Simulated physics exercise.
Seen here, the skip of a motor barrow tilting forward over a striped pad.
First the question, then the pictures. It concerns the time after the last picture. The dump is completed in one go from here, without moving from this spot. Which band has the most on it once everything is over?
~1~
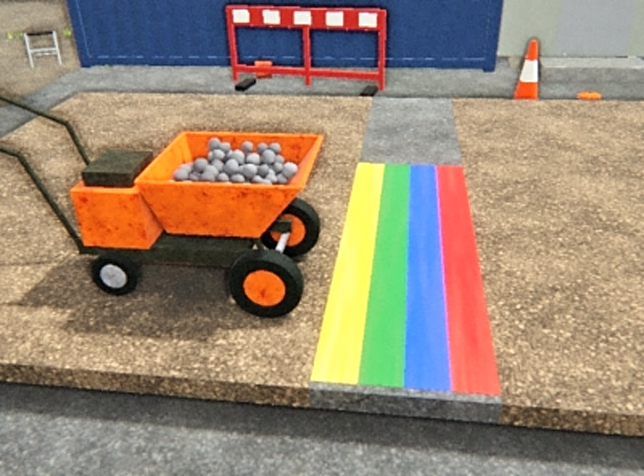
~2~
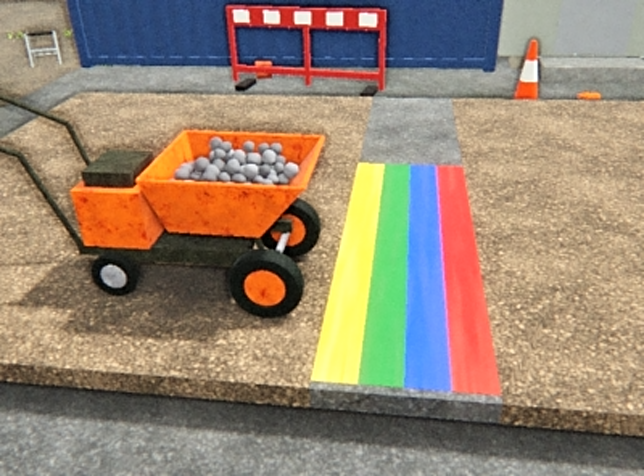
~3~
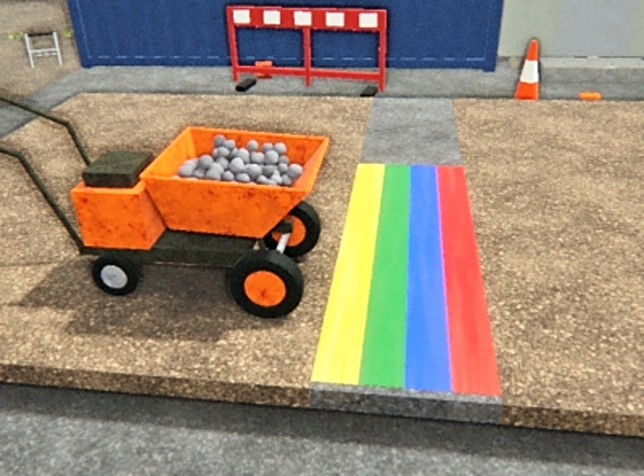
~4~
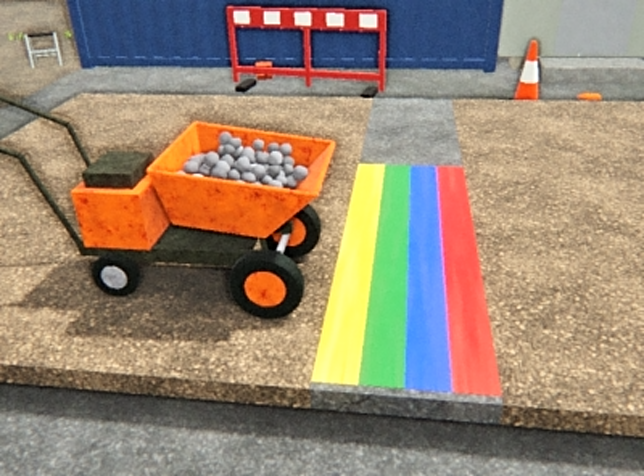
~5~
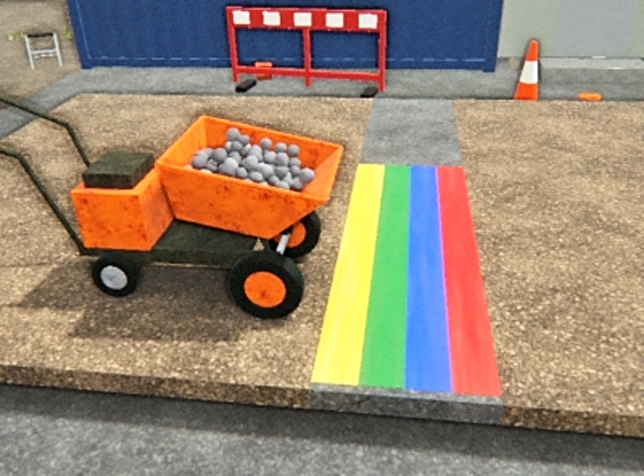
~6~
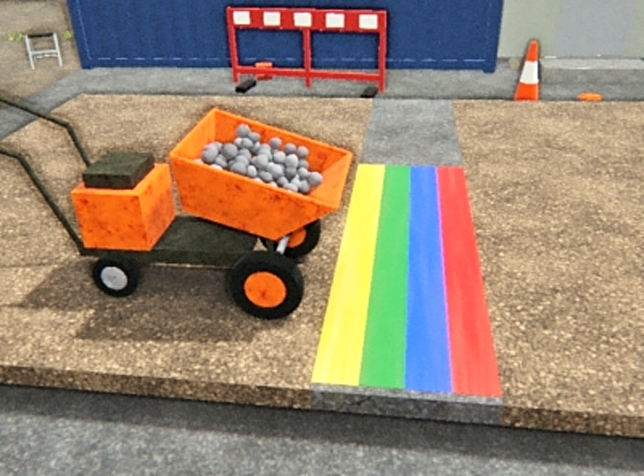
Blue.
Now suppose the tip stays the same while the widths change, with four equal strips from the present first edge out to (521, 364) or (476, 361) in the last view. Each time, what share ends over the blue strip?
In order, 30 % and 30 %.
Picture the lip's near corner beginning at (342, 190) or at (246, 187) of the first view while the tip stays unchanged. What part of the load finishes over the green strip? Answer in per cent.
First spot 0 per cent, second spot 30 per cent.
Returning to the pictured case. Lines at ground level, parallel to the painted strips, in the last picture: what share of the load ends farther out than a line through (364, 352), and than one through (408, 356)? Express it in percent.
Estimate, first then second: 80 %, 60 %.
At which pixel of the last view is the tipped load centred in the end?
About (426, 290).
Soon after the last picture, skip tipped steeply; all in the skip.
A little later, skip tipped right over; nearly all in the skip; a stray few over the green strip; a stray few over the blue strip.
Later still, skip tipped right over; about a third in the skip; a small part over the green strip; about a third over the blue strip; a small part over the red strip; a small part off the paint.
At rest, skip tipped right over; about a quarter in the skip; none over the yellow strip; about a quarter over the green strip; about a third over the blue strip; a small part over the red strip; a small part off the paint.
